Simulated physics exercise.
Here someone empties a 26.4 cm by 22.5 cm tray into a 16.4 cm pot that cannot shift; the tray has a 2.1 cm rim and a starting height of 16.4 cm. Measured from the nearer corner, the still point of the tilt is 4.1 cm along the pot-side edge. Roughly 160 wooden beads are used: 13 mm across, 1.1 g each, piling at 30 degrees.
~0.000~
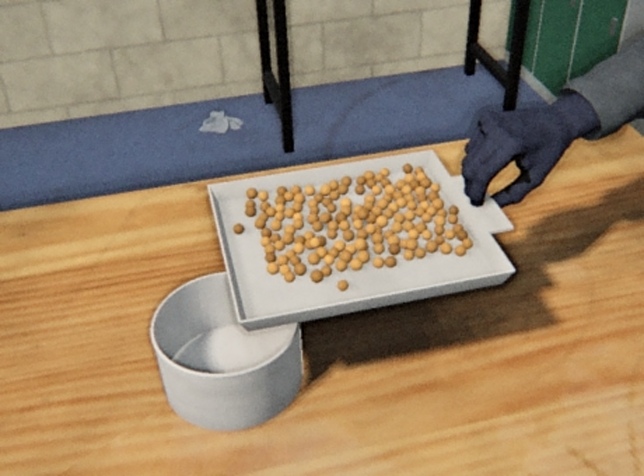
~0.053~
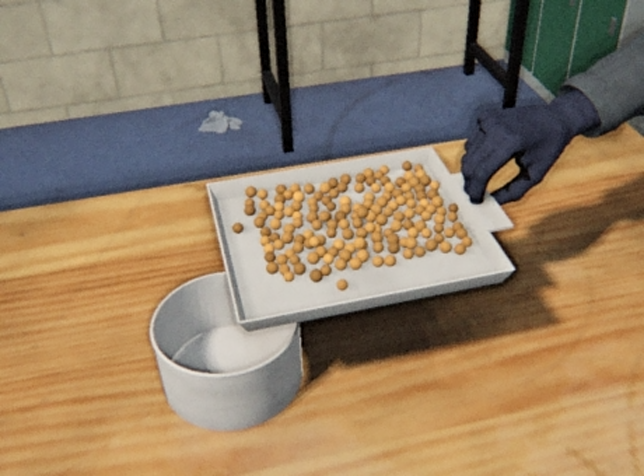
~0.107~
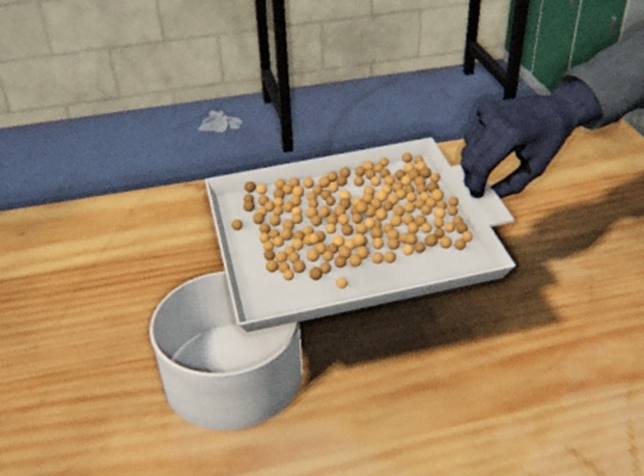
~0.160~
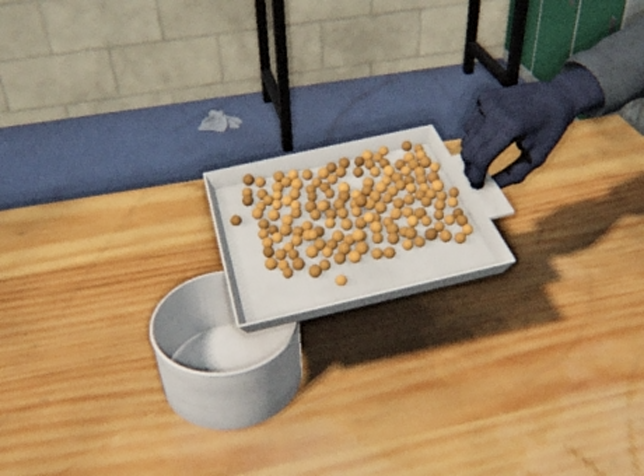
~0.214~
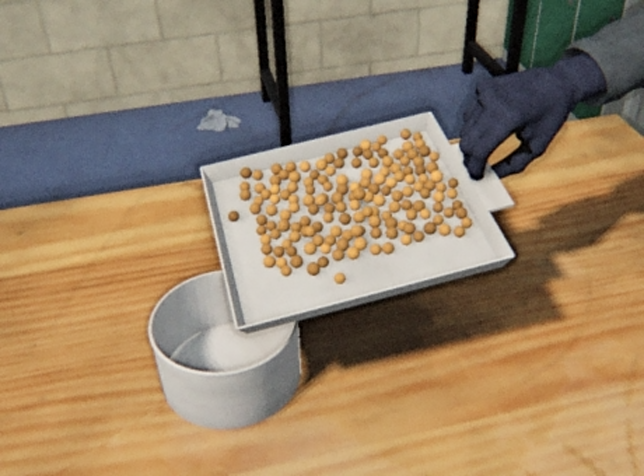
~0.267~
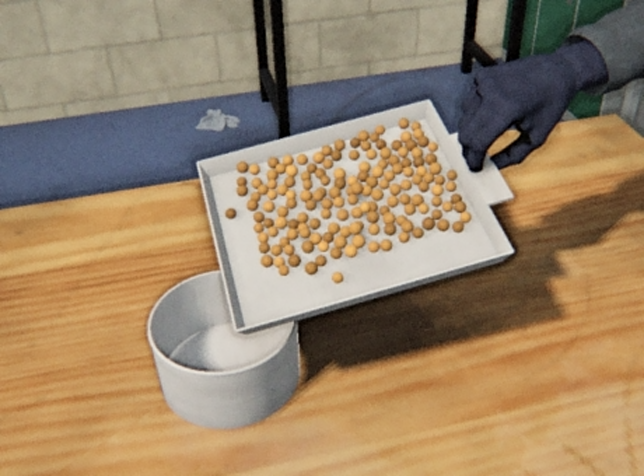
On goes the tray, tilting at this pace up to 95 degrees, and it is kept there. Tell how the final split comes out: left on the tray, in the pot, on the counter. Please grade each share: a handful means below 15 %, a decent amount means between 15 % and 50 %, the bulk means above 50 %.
Left on the tray: A handful, pot: A handful, counter: The bulk.
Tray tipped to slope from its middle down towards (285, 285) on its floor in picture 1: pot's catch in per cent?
15 %.
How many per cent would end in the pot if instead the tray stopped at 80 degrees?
In that case some 0 per cent.
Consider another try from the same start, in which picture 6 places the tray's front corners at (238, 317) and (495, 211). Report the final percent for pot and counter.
In the pot: 50 per cent; on the counter: 50 per cent.
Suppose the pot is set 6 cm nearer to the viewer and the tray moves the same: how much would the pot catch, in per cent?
Expect something close to 70 per cent.
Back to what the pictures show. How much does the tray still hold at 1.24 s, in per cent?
Around 45 percent of it.
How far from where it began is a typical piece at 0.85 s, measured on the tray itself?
By then it sits near 12 cm from where it began.
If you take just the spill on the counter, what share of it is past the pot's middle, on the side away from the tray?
Share: Close to 60 %.
After 0.85 s, tilt 52 degrees; the tray holds 95 %, the pot 0 %.
After 1.24 s, tilt 77 degrees; the tray holds 45 %, the pot 0 %.
Then, at 1.72 s, tilt 95 degrees; the tray holds 0 %, the pot 0 %.
At rest (2.5 s), tray 0 %, pot 0 %, counter 100 %.
